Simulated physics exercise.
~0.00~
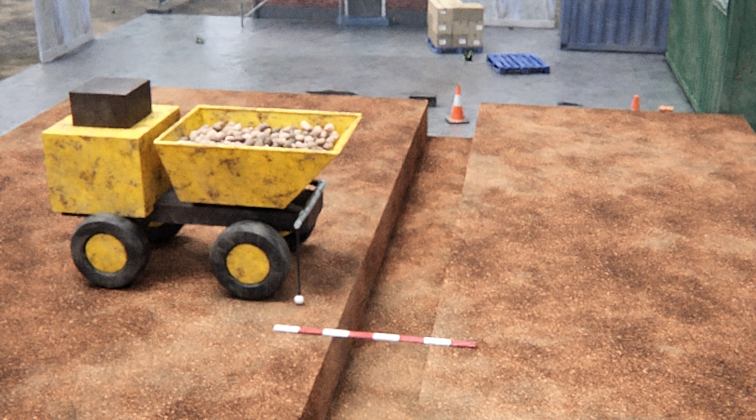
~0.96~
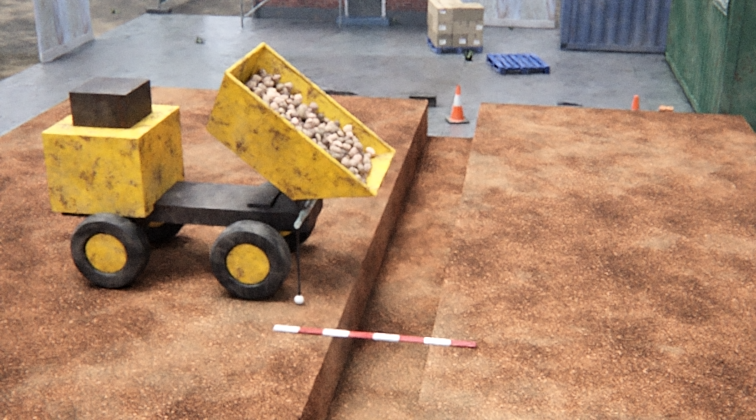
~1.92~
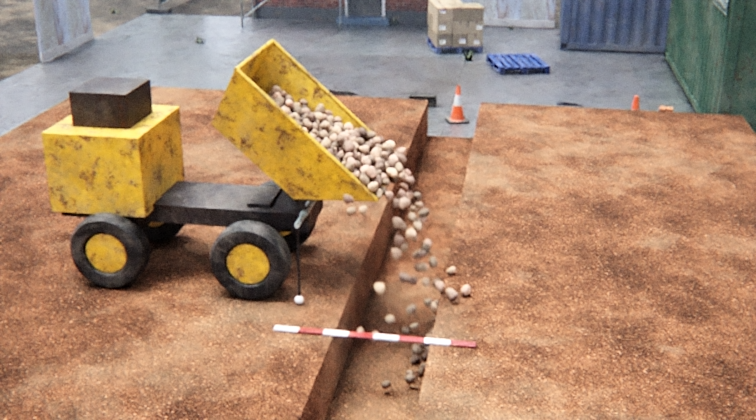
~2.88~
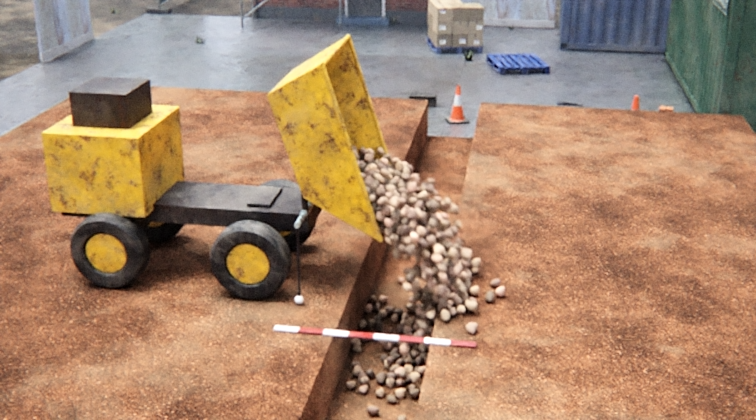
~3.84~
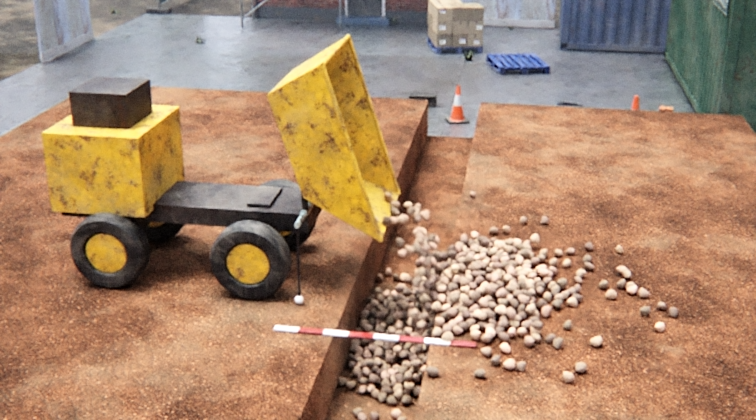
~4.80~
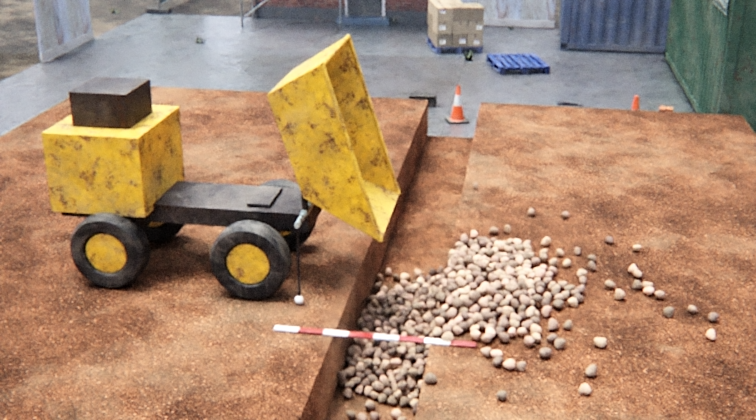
Yellow dumper tipping its skip in two stages, pouring round stones into a trench, many spilling onto the ground beyond, skip left empty.
